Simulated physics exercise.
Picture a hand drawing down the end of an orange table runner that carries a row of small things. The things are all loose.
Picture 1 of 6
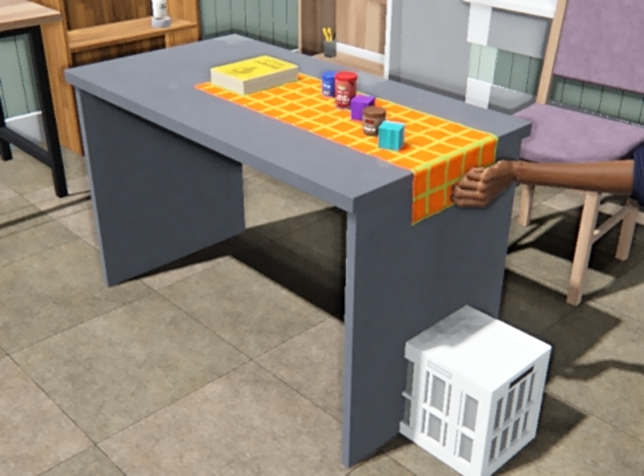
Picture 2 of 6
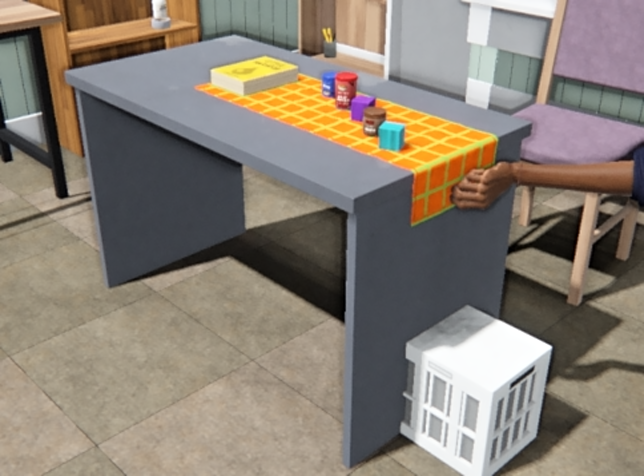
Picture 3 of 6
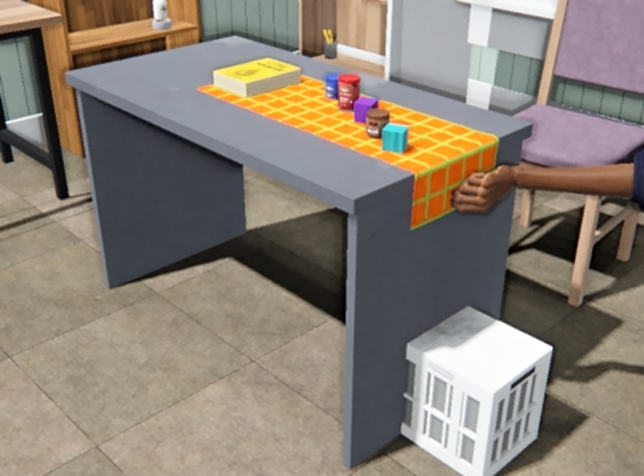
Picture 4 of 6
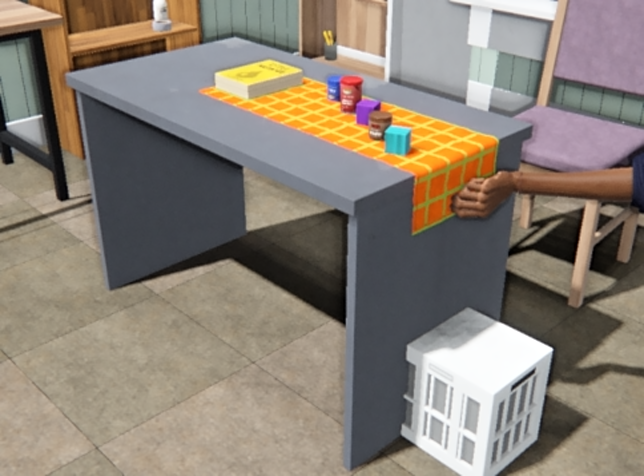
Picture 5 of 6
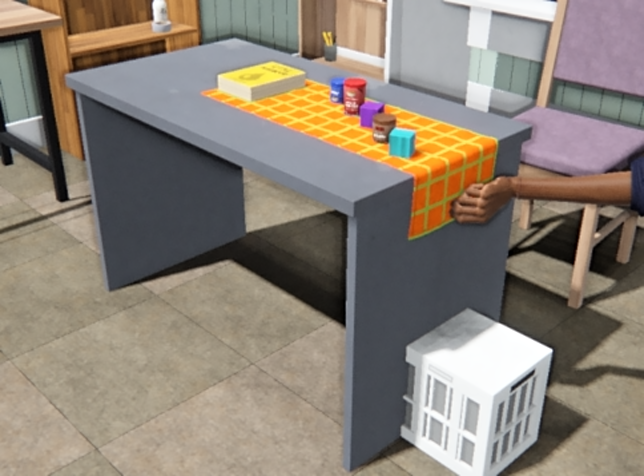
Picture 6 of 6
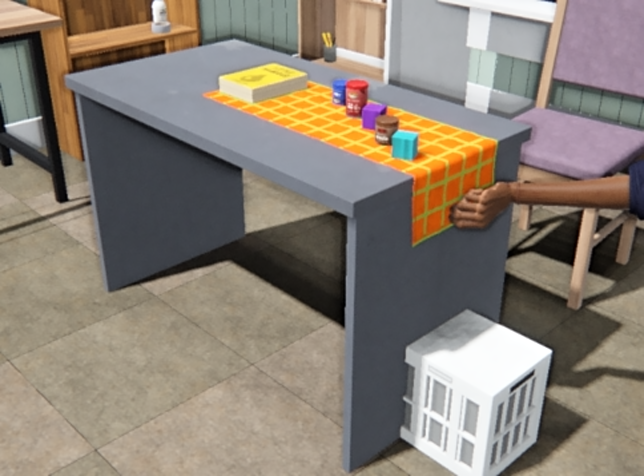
An orange checked runner slid slowly toward the near right end of a gray table as a hand drew its hanging end down, carrying the yellow book, cans, pots and small cubes slightly along.
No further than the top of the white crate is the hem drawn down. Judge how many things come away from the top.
Gone: Three.
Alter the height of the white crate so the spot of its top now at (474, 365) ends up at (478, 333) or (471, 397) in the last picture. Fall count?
Over the edge go 2 and 4.
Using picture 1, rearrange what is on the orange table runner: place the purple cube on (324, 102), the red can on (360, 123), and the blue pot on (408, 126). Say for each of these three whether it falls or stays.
Purple cube: Still up. Red can: Gone off. Blue pot: Gone off.
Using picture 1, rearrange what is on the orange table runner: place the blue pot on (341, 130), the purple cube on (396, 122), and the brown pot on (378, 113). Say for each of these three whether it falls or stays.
Final state: The blue pot is no longer up, the purple cube is no longer up, the brown pot is no longer up.
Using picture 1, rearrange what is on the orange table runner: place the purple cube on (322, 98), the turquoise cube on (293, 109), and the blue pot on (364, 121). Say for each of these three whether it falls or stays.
I reckon the purple cube hangs on, the turquoise cube hangs on and the blue pot takes a fall.
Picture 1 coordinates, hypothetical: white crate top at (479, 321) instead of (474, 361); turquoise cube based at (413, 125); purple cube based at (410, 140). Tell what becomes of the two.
Observed: Turquoise cube departs; purple cube departs.
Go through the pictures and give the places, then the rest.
Hem (411, 226); turquoise cube (392, 125); brown pot (375, 110); purple cube (363, 98); red can (346, 75); blue pot (332, 74); top of the crate (474, 361), in the first picture.
Hem (411, 226); turquoise cube (393, 126), in the second picture.
Hem (411, 230); brown pot (379, 112), in the third picture.
Hem (412, 235); purple cube (369, 103); top of the crate (475, 363), in the fourth picture.
Hem (408, 240); red can (355, 81), in the fifth picture.
Hem (413, 247); turquoise cube (406, 135); brown pot (387, 119); purple cube (375, 107); red can (357, 83); blue pot (342, 82), in the sixth picture.
A little later, hem near (448, 295); turquoise cube and brown pot gone.
Next, hem on the crate; turquoise cube, brown pot and purple cube gone.
When it is over, hem on the crate; turquoise cube, brown pot and purple cube gone. It carries off three.
